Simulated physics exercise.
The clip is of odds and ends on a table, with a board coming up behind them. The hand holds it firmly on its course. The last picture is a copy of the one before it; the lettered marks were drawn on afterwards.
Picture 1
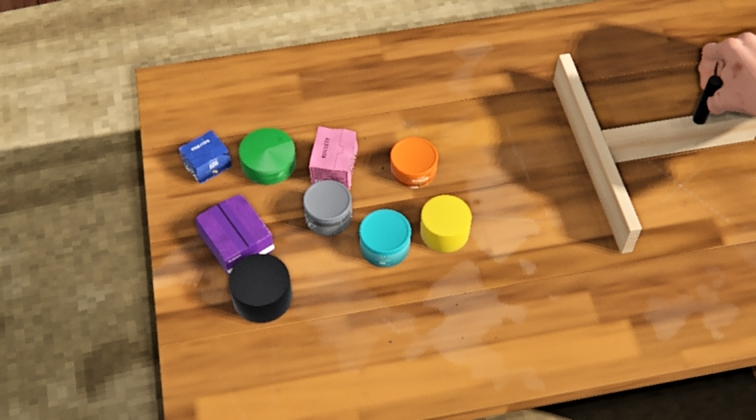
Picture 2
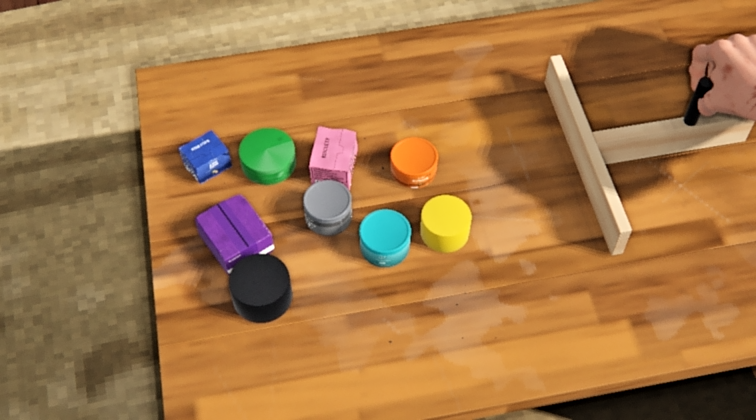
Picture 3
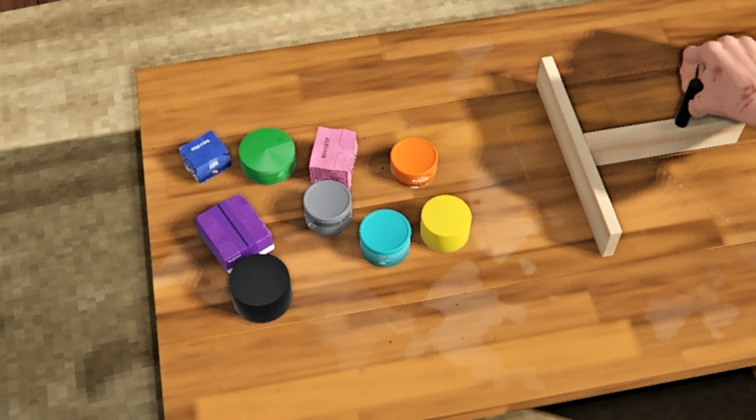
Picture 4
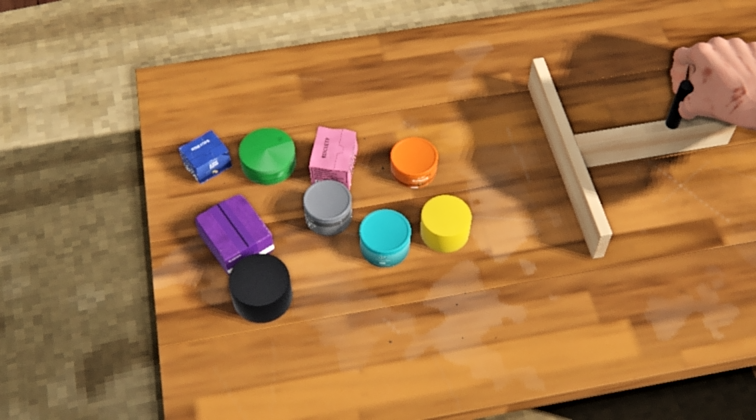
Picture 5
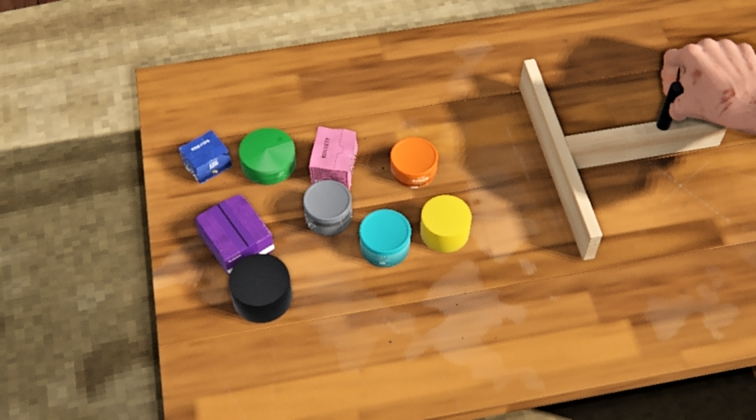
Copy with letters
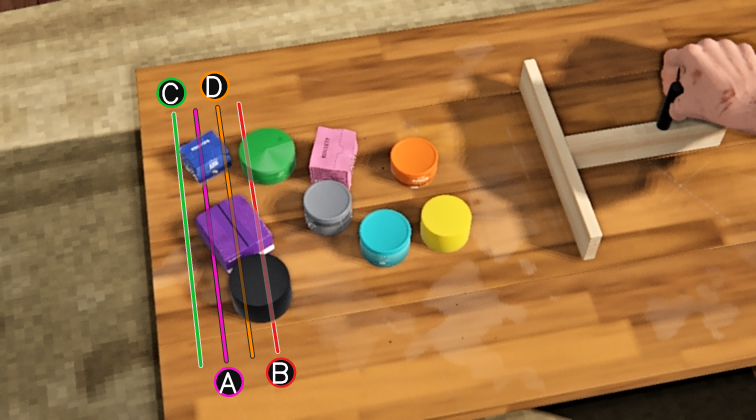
At first, a cluster of colourful tubs, tins and packets sits on the left of a wooden table, with a T-shaped wooden board held by a hand at the right. The hand then slides the board slowly and steadily left across the bare tabletop, narrowing the gap, while the items stay still.
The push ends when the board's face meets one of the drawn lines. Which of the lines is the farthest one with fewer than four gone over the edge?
It can go as far as C.
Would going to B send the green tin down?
By then, no.
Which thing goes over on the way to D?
It is the purple box.
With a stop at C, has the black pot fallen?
No.
On the marked copy, A at (210, 225); B at (257, 217); C at (186, 229); D at (234, 221).
With C. Early on, board (430, 163); turquoise tub (364, 244); yellow pot (411, 229).
Further on, board (294, 186); purple box (197, 247); black pot (215, 327).
At the end, board (185, 203); purple box over the edge; grey tub over the edge; three fallen.
As for the rest, A is within the limit but short; B is within the limit but short; D is within the limit but short.
